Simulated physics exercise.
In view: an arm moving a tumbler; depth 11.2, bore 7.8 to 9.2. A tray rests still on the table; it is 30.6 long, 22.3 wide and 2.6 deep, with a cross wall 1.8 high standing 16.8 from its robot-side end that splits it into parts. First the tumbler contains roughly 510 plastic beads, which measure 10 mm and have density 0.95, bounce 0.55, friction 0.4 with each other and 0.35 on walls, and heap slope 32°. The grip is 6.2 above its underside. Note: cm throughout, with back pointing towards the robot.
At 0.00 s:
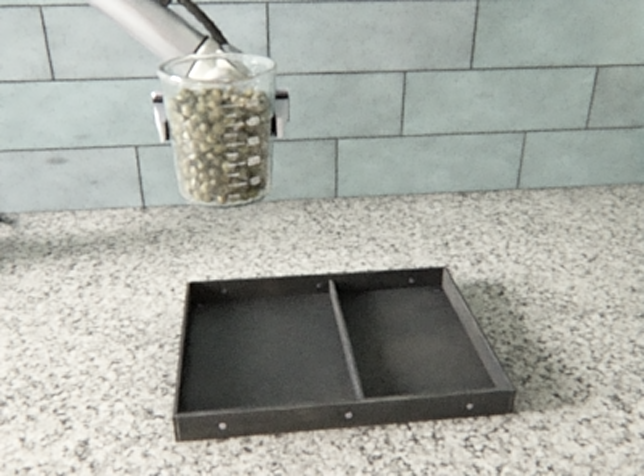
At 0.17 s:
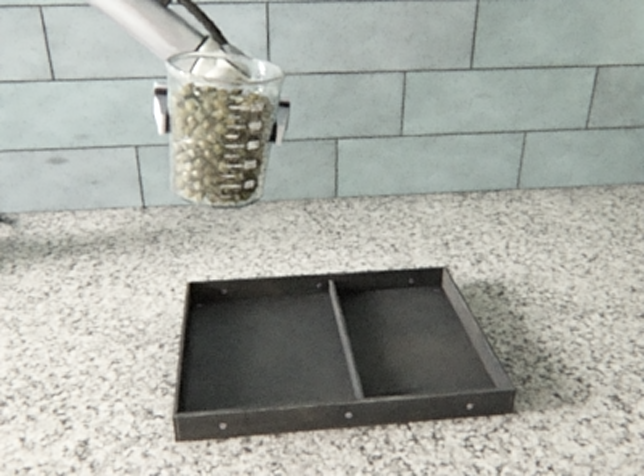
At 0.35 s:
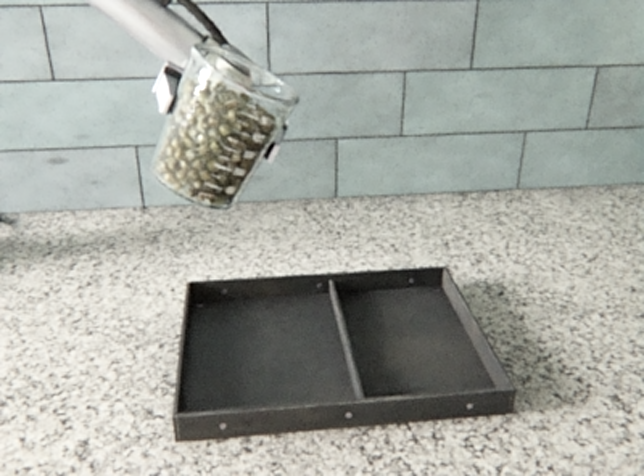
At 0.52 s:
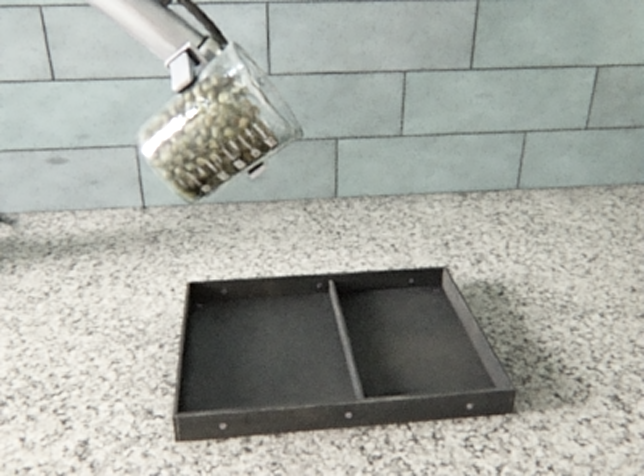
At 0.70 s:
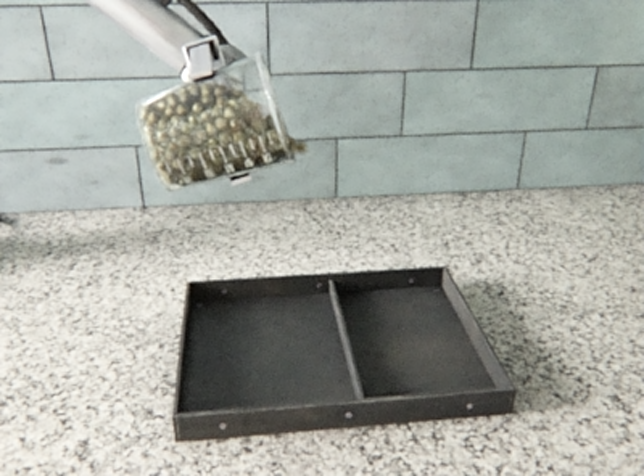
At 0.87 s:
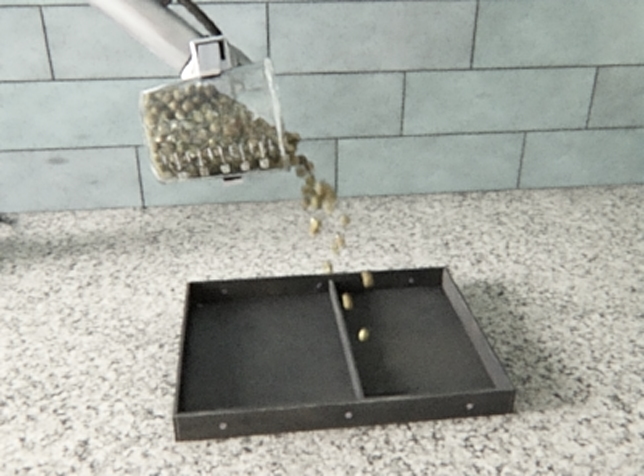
We see a robotic arm holding a clear tumbler of greenish-brown beads above a divided black tray on a speckled countertop; the arm tilts the tumbler steeply to the right, and some beads pour toward the tray's right section.
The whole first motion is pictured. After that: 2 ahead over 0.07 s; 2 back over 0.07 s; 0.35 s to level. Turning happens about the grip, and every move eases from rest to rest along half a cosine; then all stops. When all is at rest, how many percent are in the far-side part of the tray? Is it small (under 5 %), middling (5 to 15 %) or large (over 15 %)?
Large.
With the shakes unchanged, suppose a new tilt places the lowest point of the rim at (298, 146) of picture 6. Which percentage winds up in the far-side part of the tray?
The share is about 15 percent.
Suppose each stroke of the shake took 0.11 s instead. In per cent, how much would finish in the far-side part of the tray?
Roughly 20 percent then.
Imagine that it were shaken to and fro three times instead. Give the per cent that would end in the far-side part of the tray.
Roughly 50 in a hundred.
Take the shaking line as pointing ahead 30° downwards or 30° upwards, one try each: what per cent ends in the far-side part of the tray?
Near 20 and 40 percent respectively.
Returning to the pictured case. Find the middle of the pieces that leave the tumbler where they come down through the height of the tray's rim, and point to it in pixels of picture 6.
I'd put it somewhere near (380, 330).
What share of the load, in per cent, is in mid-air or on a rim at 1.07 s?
Roughly 25 percent.
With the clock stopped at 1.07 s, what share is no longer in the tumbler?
Around 30 percent at that moment.
By 1.07 s, tilted 77° forward, highest piece 27 above the table; 357 in the tumbler, 18 in the far-side part, 10 in the robot-side part, 127 in flight or on a rim.
By 1.26 s, tilted 15° forward, highest piece 30 above the table; 300 in the tumbler, 160 in the far-side part, 25 in the robot-side part, 1 on the table or floor, 26 in flight or on a rim.
By 1.56 s, level, highest piece 27 above the table; 300 in the tumbler, 175 in the far-side part, 29 in the robot-side part, 8 on the table or floor.
By 2.61 s, level, highest piece 27 above the table; 300 in the tumbler, 175 in the far-side part, 29 in the robot-side part, 8 on the table or floor.
Final count, 300 in the tumbler, 175 in the far-side part, 29 in the robot-side part, 8 on the table or floor. That is 34 % in the far-side part of the tray.
